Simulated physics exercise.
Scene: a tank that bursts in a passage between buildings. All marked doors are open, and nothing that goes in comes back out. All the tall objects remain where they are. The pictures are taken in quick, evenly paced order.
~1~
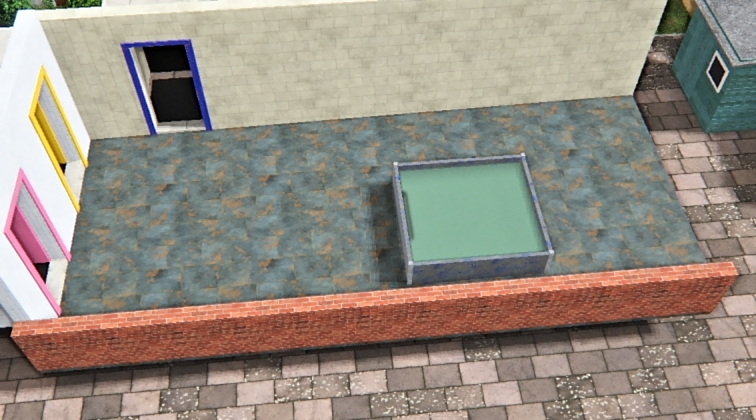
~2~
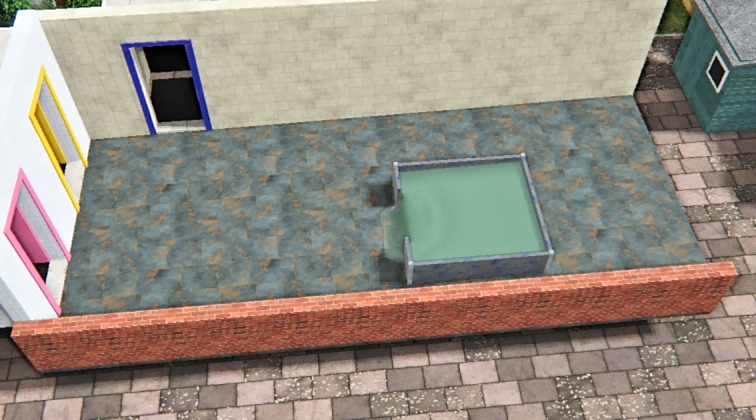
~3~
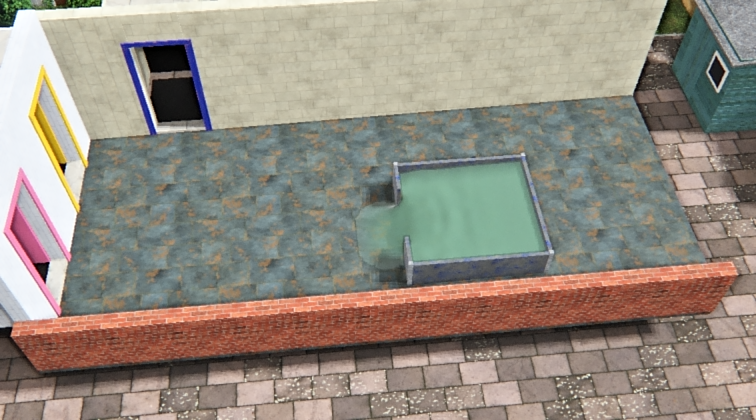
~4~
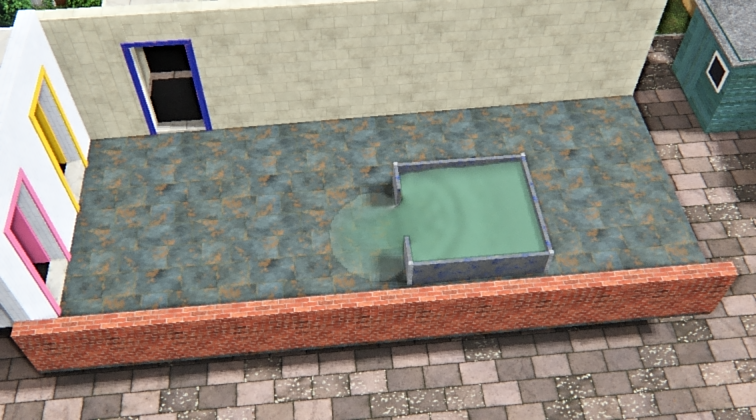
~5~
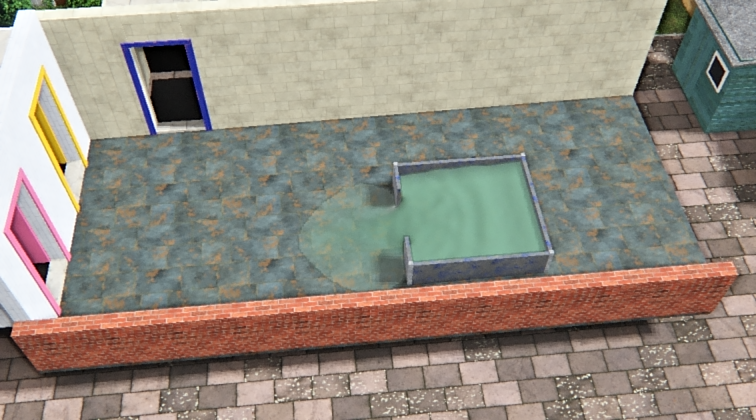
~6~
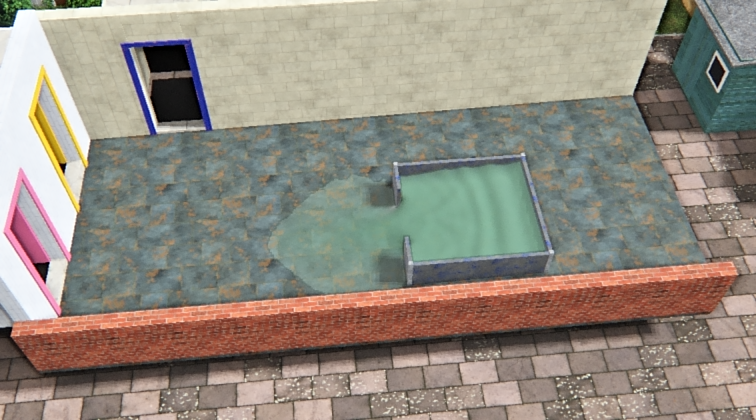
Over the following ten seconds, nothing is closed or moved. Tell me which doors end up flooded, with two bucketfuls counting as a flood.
Here is how it goes: The pink door ends up flooded; the blue door ends up flooded; the yellow door escapes flooding.
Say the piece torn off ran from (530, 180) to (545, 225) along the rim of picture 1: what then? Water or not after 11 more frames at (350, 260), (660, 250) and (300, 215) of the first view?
Going through them, the first would be still bare, the next submerged and the last still bare.
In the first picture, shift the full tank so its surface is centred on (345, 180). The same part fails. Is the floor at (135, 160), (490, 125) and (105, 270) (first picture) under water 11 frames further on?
I'd say swamped for the first, still dry for the second and swamped for the third.
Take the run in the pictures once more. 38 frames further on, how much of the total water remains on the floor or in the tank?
I make it around 96 per cent.
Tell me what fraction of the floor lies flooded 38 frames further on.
I reckon around 50 %.
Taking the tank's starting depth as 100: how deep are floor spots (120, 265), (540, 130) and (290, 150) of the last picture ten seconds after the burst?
Around 20, 0 and 10 percent, in that order.
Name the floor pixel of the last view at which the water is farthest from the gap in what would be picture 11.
My guess would be about (158, 259).
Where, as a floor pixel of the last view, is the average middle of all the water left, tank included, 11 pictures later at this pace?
About (386, 234).
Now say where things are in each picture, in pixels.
Still water in the tank at (469, 210), in the first frame.
Water pours out at (404, 226) and has run to (395, 259), in the second frame.
The front is at (365, 255), out from the gap at (404, 227), in the third frame.
Water pours out at (404, 227) and has run to (336, 222), in the fourth frame.
The front is at (305, 249), out from the gap at (404, 226), in the fifth frame.
Water pours out at (404, 226) and has run to (276, 251), in the sixth frame.
A moment on, water covers 25 % of the floor; the pink door not reached, the blue door not reached, the yellow door not reached.
Next, water covers 45 % of the floor; the pink door not reached, the blue door not reached, the yellow door not reached.
Then, water covers 50 % of the floor; the pink door under two buckets in, the blue door wet at the sill, nothing in, the yellow door wet at the sill, nothing in.
Later, water covers 50 % of the floor; the pink door over two buckets in, the blue door under two buckets in, the yellow door wet at the sill, nothing in.
In the end, water covers 55 % of the floor; the pink door far over two buckets in, the blue door over two buckets in, the yellow door wet at the sill, nothing in.
